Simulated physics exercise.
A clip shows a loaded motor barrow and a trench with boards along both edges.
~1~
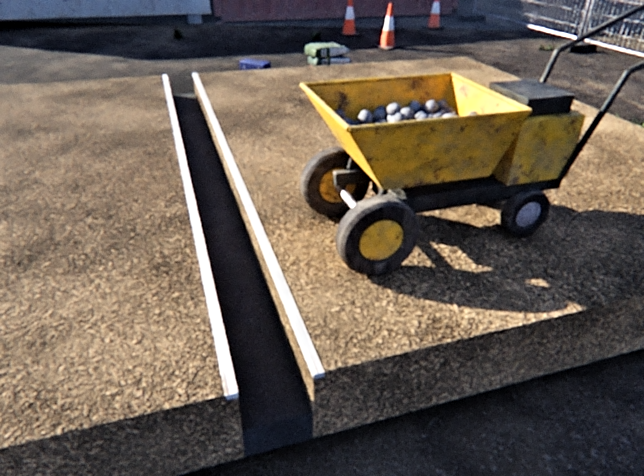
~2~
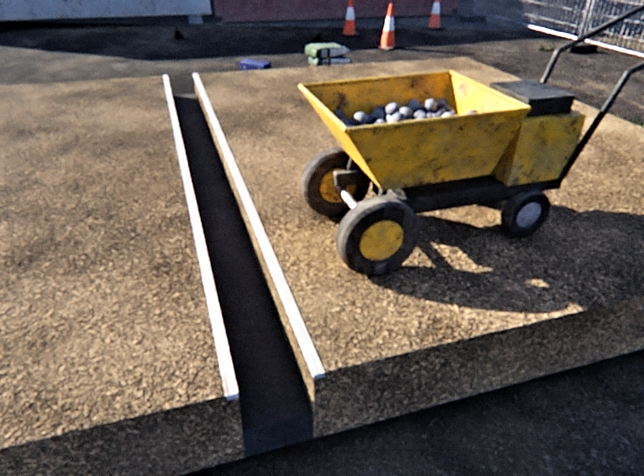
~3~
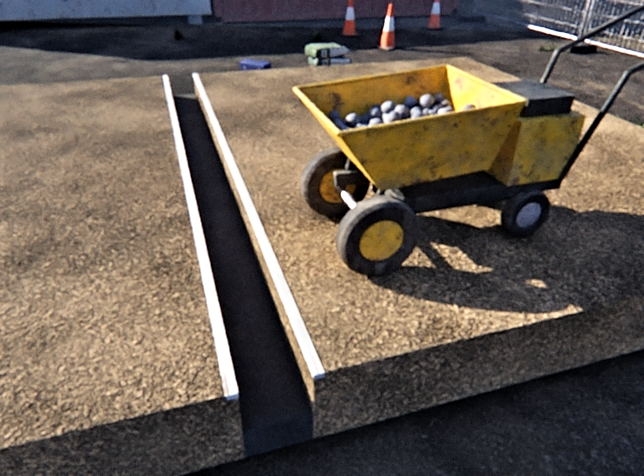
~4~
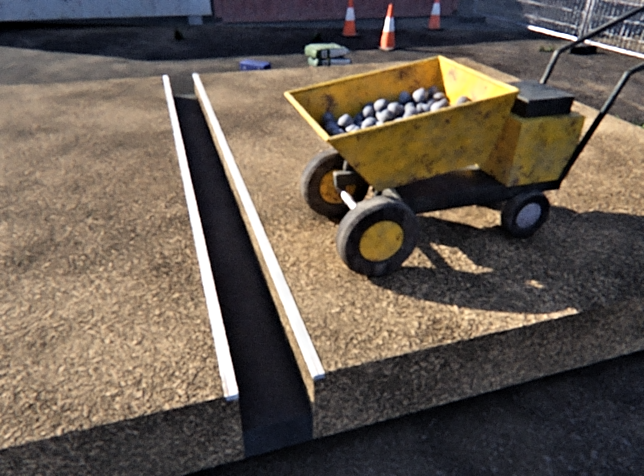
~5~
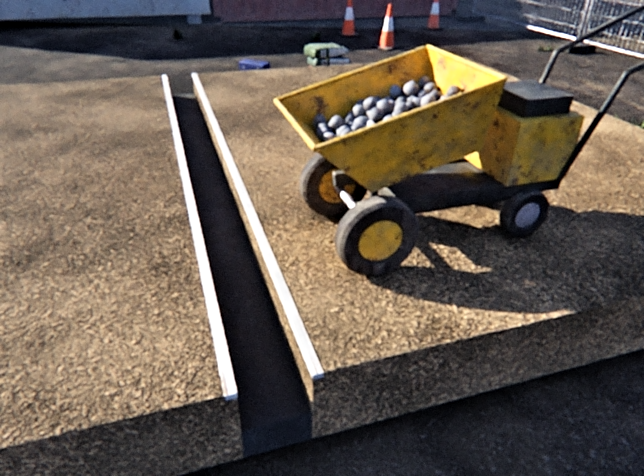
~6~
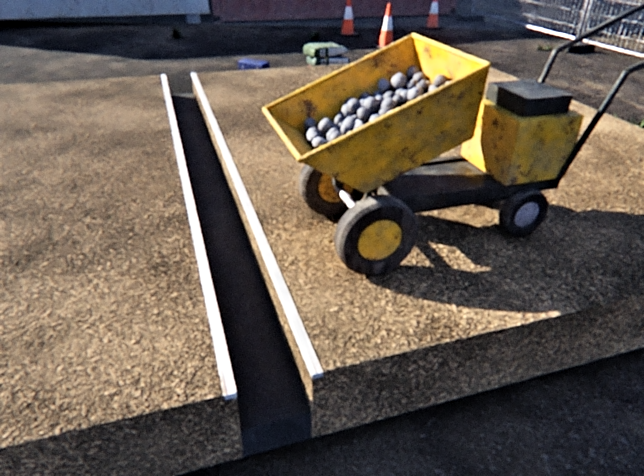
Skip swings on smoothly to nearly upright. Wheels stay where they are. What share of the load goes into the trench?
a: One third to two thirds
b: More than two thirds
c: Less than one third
(b) More than two thirds.
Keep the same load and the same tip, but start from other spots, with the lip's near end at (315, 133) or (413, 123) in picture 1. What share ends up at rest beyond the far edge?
The first spot gives roughly 70 %; the second gives roughly 0 %.
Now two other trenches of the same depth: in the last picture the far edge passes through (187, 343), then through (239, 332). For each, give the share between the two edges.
Lab note: Case 1 near 100 percent, case 2 near 50 percent.
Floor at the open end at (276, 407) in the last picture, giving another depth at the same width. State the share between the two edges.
It comes to 60 per cent or so.
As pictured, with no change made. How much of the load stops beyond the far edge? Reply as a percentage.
25 percent.
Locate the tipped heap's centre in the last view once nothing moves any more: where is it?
Around (227, 278).
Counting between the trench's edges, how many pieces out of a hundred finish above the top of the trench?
0 per cent or so.
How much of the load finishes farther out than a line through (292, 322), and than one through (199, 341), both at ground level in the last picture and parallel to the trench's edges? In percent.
I'd say some 100 in a hundred, and after that 20 in a hundred.
Shortly afterwards, skip tipped steeply; the whole lot in the skip.
Next, skip tipped right over; near two thirds in the skip; near a quarter in or heaped over the trench; a little beyond it.
Some moments later, skip tipped right over; a little in the skip; near two thirds in or heaped over the trench; near a quarter beyond it.
In the end, skip tipped right over; the bulk in or heaped over the trench; near a quarter beyond it.
